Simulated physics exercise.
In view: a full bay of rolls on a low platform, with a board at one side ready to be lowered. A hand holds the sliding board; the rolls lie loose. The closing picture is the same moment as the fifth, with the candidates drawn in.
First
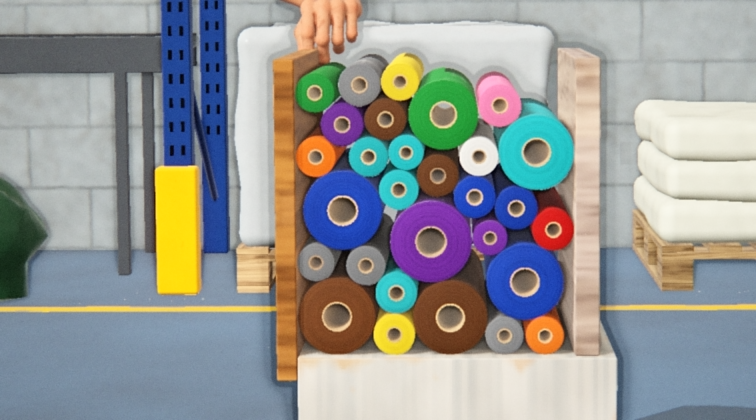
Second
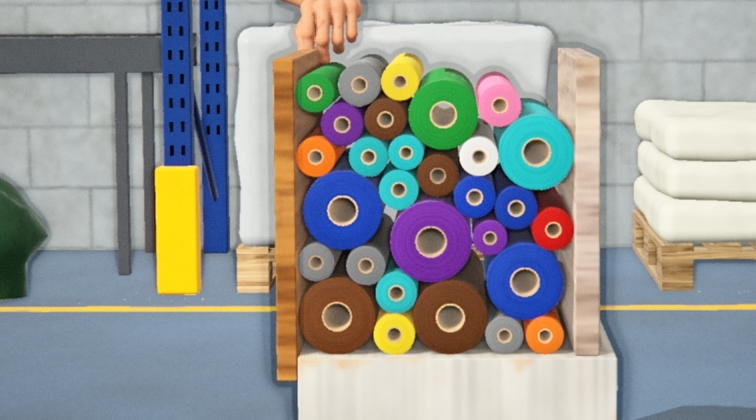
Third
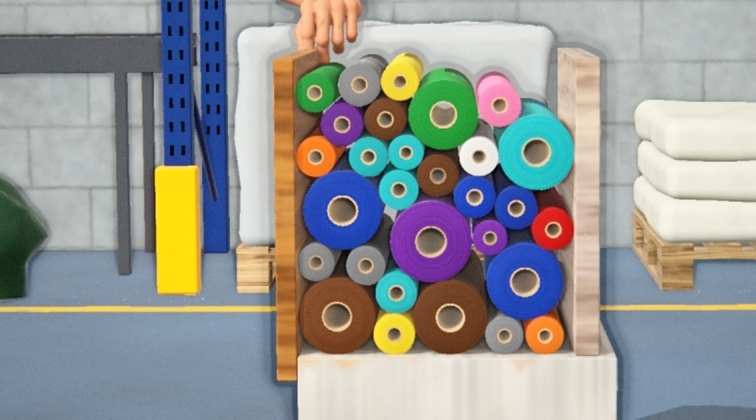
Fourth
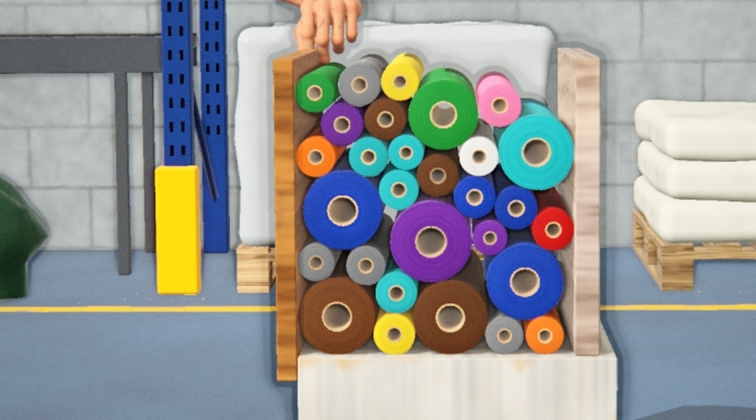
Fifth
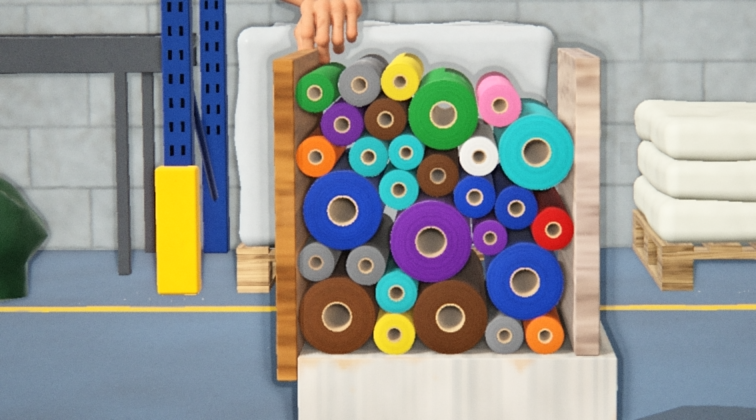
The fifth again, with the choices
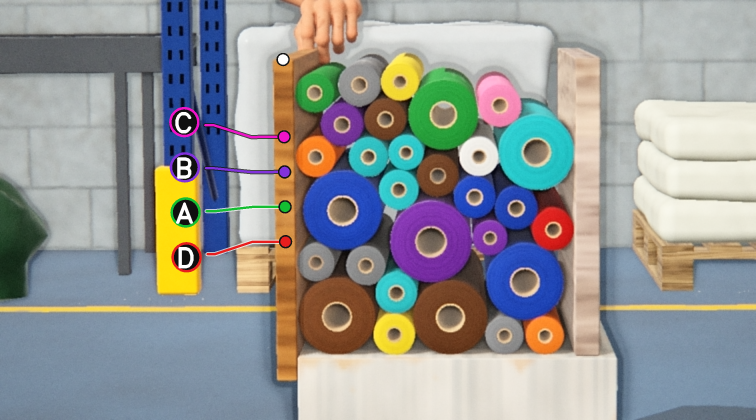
Colourful rolls sitting stacked between two upright boards on a pale platform, a hand resting behind the left board, nothing visibly moving.
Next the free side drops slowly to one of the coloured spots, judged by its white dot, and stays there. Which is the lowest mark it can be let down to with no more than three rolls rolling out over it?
B is the limit.
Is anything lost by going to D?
Yes, at D.
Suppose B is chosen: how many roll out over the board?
At B the number is one.
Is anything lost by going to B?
Yes, at B.
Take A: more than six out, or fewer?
At A, fewer than six.
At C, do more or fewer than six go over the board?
Fewer than six.
On the copy, A at (285, 207); B at (284, 172); C at (284, 137); D at (285, 242); the white dot at (283, 60).
On B. First, top of the board (295, 114).
Then, top of the board (296, 172).
Finally, top of the board (296, 172), one out over the board.
By contrast, A four out over the board; C none out over the board; D four out over the board.
